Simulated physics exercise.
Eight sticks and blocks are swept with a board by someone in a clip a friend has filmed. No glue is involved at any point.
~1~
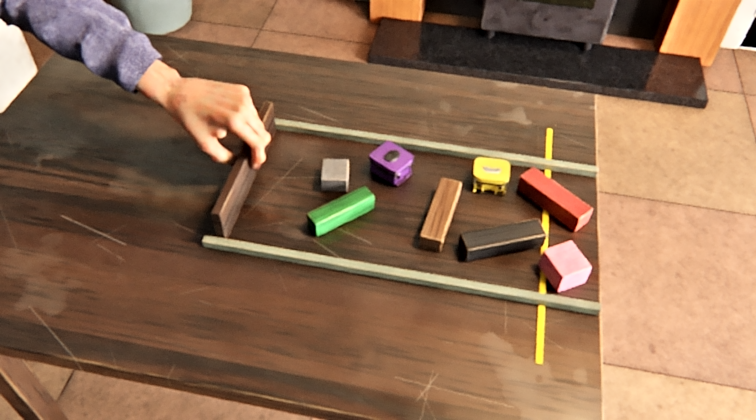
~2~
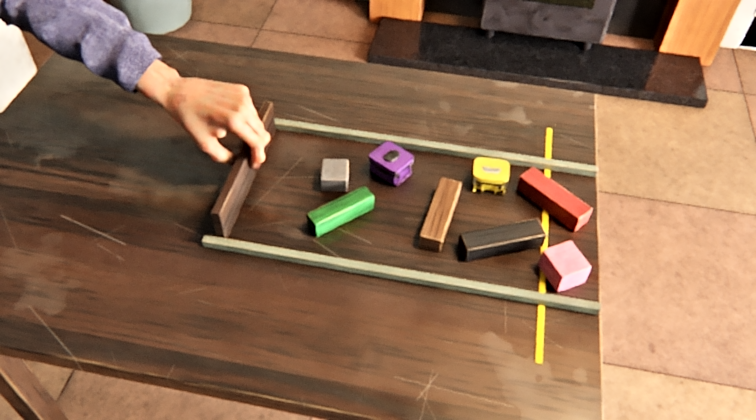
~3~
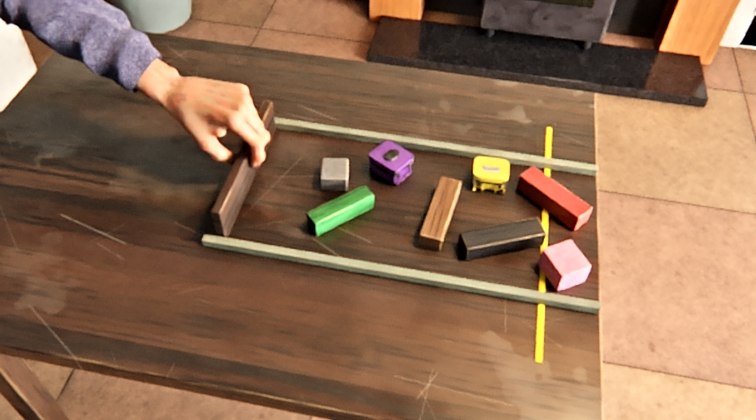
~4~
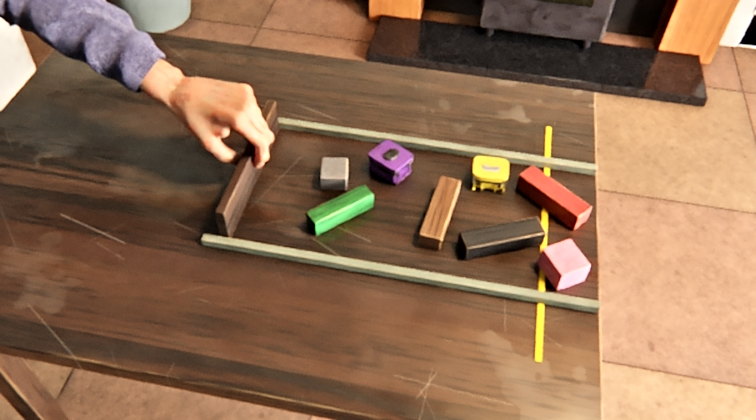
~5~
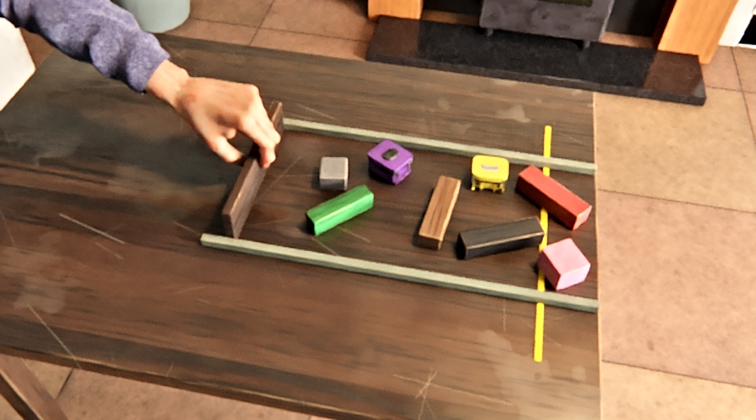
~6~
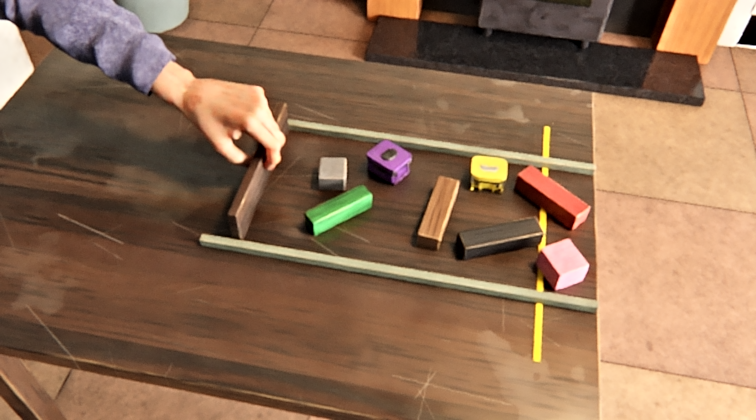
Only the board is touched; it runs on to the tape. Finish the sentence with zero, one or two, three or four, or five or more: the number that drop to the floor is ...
The number that drop to the floor is three or four.
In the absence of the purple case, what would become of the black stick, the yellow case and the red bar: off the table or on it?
Outcome for the black stick: It drops; for the yellow case: It stays; for the red bar: It drops.
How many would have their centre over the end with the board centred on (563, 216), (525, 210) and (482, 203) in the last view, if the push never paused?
5, 2 and 0.
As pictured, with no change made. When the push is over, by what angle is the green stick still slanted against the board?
About 25°.
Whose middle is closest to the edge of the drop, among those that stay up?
Closest at the end: The yellow case.
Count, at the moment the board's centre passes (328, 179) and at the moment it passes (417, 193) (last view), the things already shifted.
One spot: 2. Other spot: 5.
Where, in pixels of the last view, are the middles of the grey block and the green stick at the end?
I'd put one at around (558, 207) and the other at around (567, 245).
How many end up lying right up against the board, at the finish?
Result: 3 in all.
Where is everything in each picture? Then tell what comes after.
The first picture shows pink block (564, 266); red bar (554, 199); black stick (502, 240); board (247, 167); tape (545, 229).
The second picture shows red bar (553, 199); brown stick (441, 214).
The third picture shows black stick (502, 239); grey block (335, 174).
The fourth picture shows pink block (563, 265); purple case (390, 163).
The fifth picture shows red bar (552, 197); green stick (340, 210).
The sixth picture shows pink block (562, 265); red bar (551, 197); black stick (500, 238); board (261, 169); tape (543, 227).
Soon after, none off yet; pink block at rest near (562, 265); red bar at rest near (551, 197); black stick at rest near (500, 238).
Then, none off yet; pink block at rest near (562, 265); red bar at rest near (551, 197); black stick moving near (510, 241).
Further on, none off yet; pink block moved about its own width near (596, 276); red bar moved a little near (596, 208); black stick moved about its own width near (563, 258).
At rest, the number that fall off is three or four; fallen, black stick, red bar and pink block.
